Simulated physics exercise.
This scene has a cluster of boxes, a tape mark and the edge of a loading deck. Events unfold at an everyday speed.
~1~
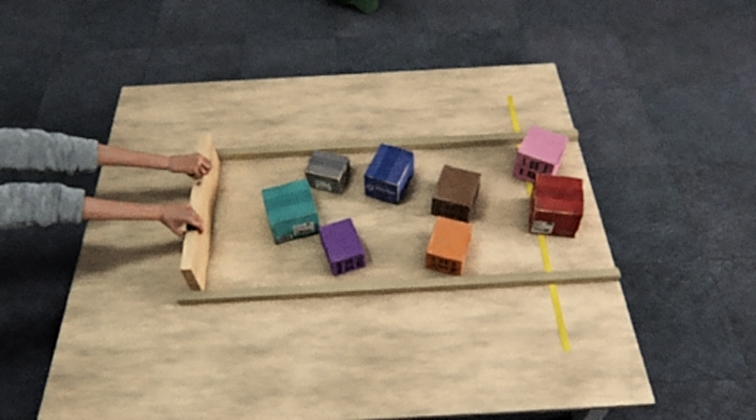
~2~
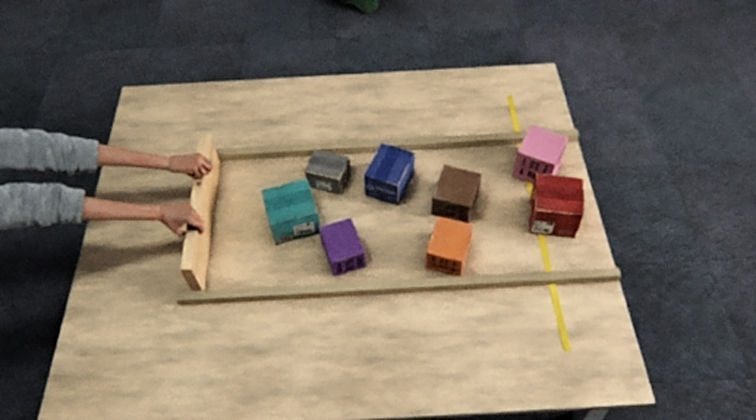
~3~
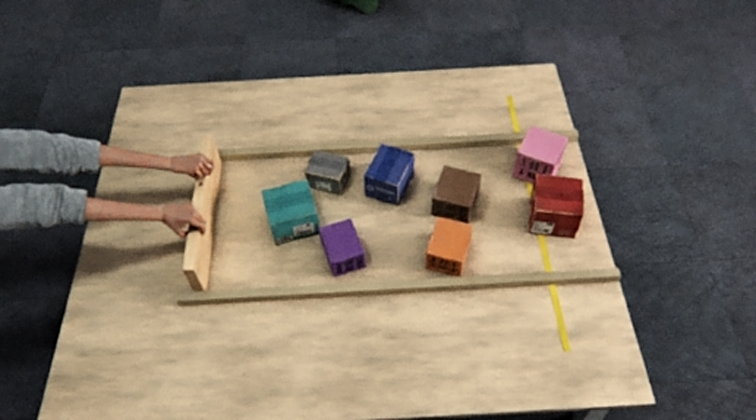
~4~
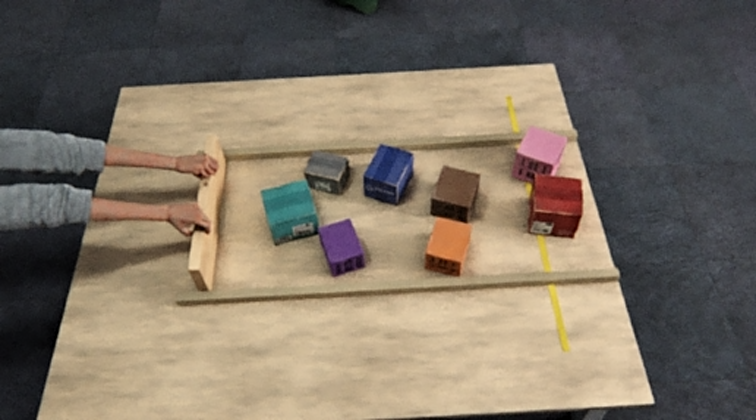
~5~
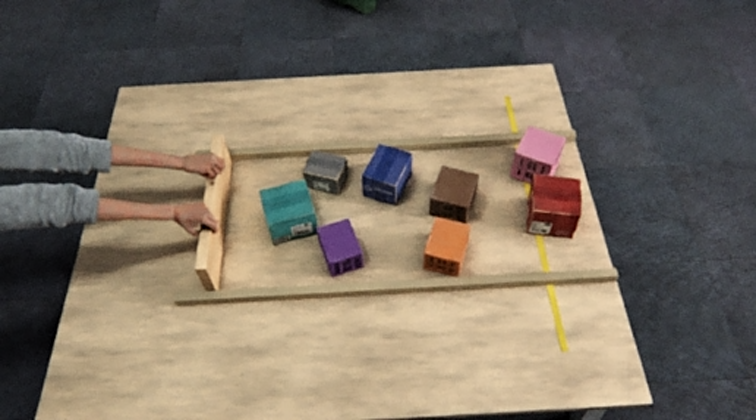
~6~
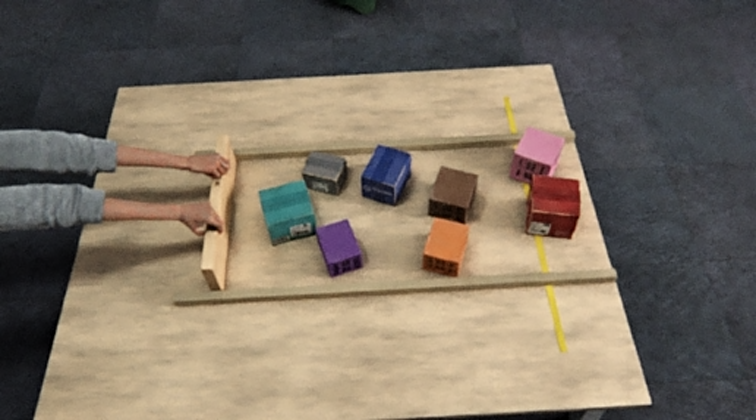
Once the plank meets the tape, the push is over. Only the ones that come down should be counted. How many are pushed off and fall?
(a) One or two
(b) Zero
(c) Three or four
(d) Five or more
Answer: C.
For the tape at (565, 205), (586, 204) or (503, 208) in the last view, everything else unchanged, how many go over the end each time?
In order, the counts are 5, 8 and 2.
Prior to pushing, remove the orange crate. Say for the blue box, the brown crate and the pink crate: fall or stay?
Here's how it goes: The blue box hangs on, the brown crate is gone, and the pink crate is gone.
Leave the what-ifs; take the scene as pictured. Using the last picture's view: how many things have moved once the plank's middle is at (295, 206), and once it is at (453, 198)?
Tally at point one: 2; at point two: 8.
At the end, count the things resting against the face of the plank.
So the total is 3.
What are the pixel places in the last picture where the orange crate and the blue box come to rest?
You'll find the first one at (596, 245) and the second at (580, 166).
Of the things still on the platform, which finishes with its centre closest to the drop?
The blue box is the one.
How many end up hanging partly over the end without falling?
So the number is 2.
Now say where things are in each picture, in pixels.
Red parcel (556, 206); pink crate (540, 157); brown crate (456, 194); plank (202, 211); tape (534, 206), in the first frame.
Pink crate (540, 157); purple crate (342, 247), in the second frame.
Brown crate (456, 195); blue box (390, 175), in the third frame.
Red parcel (555, 206); orange crate (448, 247), in the fourth frame.
Pink crate (537, 158); grey parcel (326, 173), in the fifth frame.
Red parcel (553, 207); pink crate (537, 158); brown crate (453, 195); plank (220, 210); tape (531, 207), in the sixth frame.
Soon after, none off yet; red parcel at rest near (553, 207); pink crate at rest near (537, 158); brown crate at rest near (453, 195).
After that, none off yet; red parcel moving near (556, 208); pink crate at rest near (537, 158); brown crate displaced about its own width near (506, 200).
In the end, the number that fall off is three or four; gone, brown crate, pink crate and red parcel.
